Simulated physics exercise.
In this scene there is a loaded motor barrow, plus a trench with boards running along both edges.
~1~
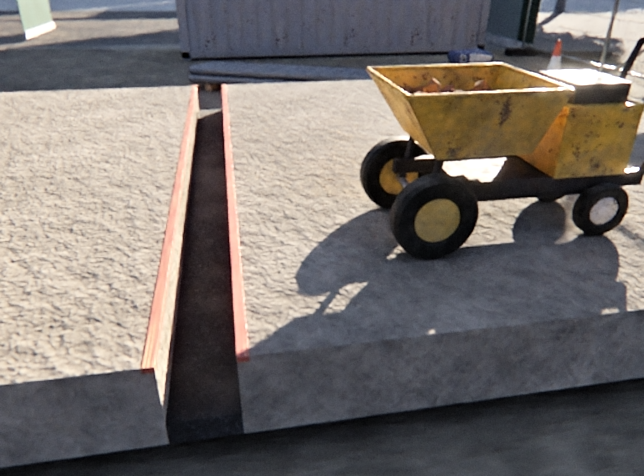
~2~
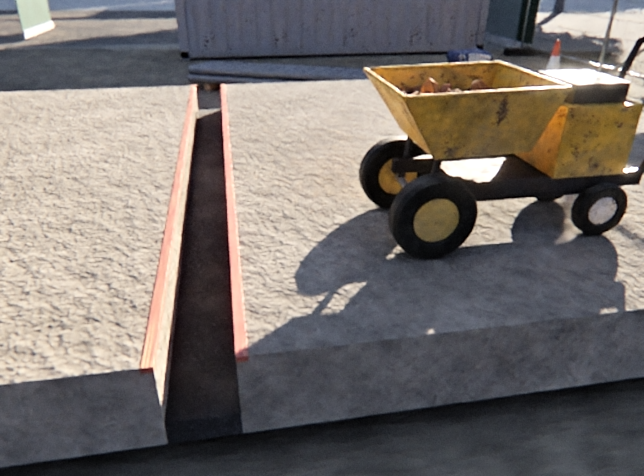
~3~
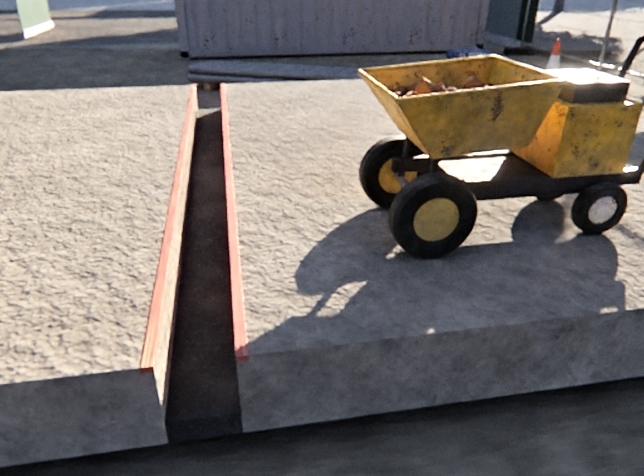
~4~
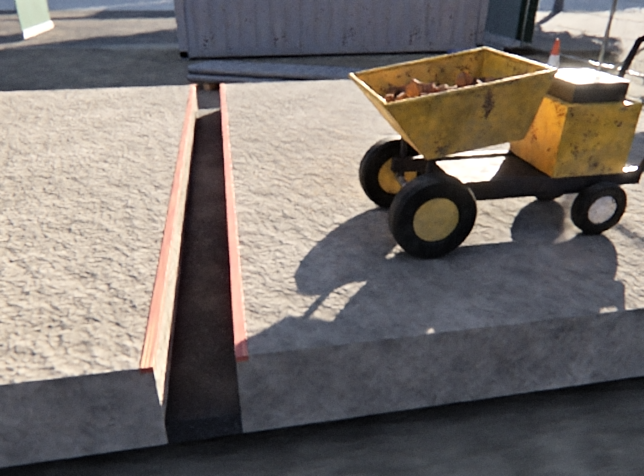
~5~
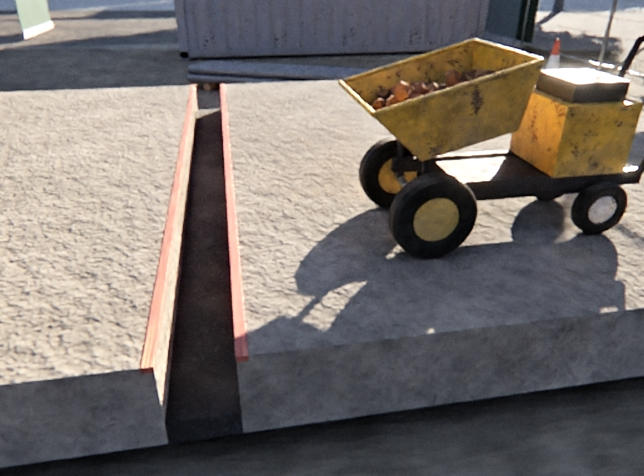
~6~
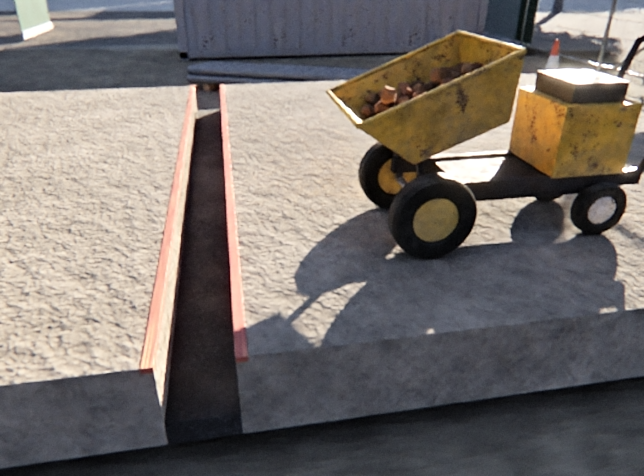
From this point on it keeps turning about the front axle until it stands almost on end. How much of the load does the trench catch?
I expect the trench to not get most of the load.
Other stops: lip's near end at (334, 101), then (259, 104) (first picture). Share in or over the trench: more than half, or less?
First attempt: Beyond half; second attempt: Short of half.
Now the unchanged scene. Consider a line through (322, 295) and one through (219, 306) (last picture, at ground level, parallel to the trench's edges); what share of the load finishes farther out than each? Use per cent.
Roughly 70 and 10 percent.
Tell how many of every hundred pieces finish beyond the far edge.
About 0 per cent.
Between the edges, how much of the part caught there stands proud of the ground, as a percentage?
Around 0 in a hundred.
Soon, skip tipped steeply; all in the skip.
A while on, skip tipped right over; most in the skip; a small part short of the trench.
Towards the end, skip tipped right over; about a third in the skip; about half short of the trench; a small part in or heaped over the trench.
Finally, skip tipped right over; about a third in the skip; about half short of the trench; a small part in or heaped over the trench; none beyond it.
